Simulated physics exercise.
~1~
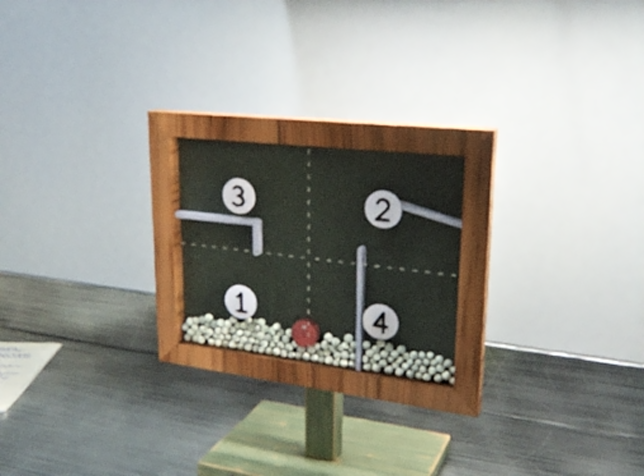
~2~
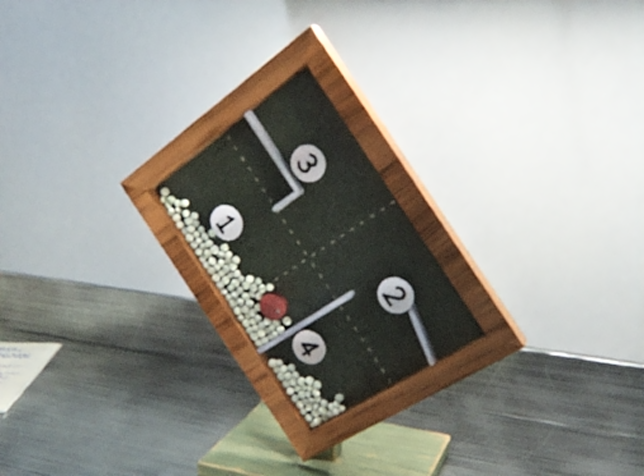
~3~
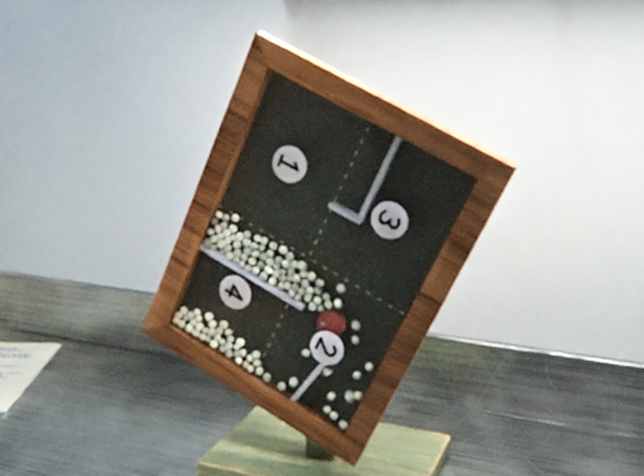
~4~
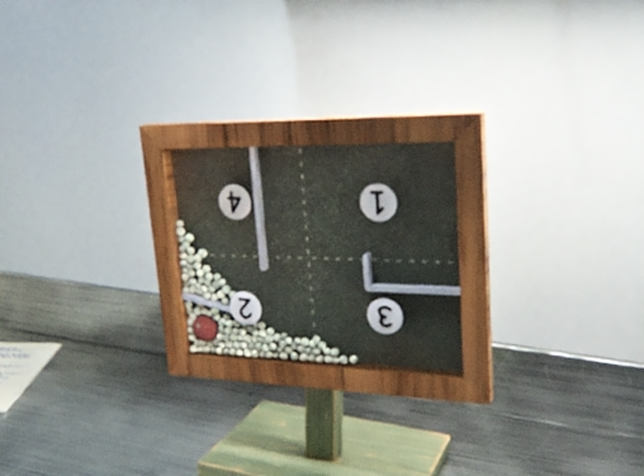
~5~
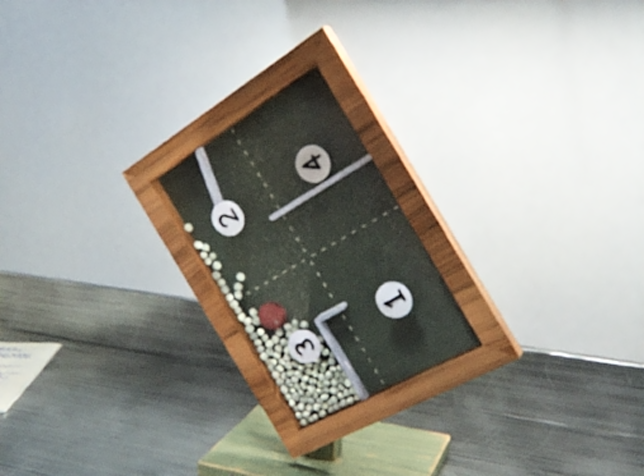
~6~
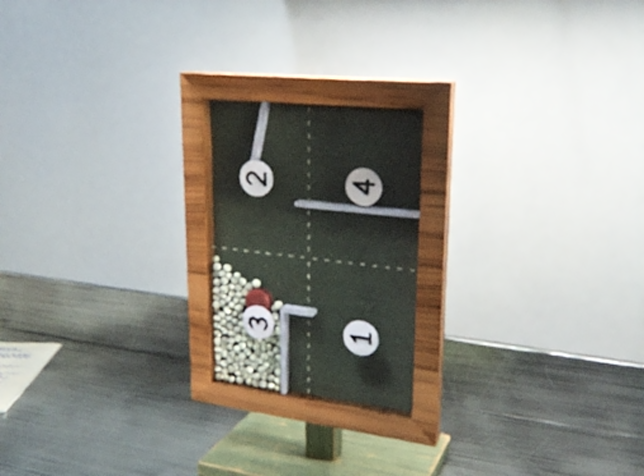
At the start, a wooden-framed box stands level on a green stand, with pale balls along its bottom and a red disc among them near the middle. The box turns clockwise, and the balls bank along its lower left side, parted by the long strip. As it tips further, balls and disc spill past the strip's end into quarter two. Nearly upside down, the box holds them heaped in its lower left corner. Turning on, it sends them sliding into quarter three. It ends upright on its short side, all the balls and the disc gathered there, lower left.
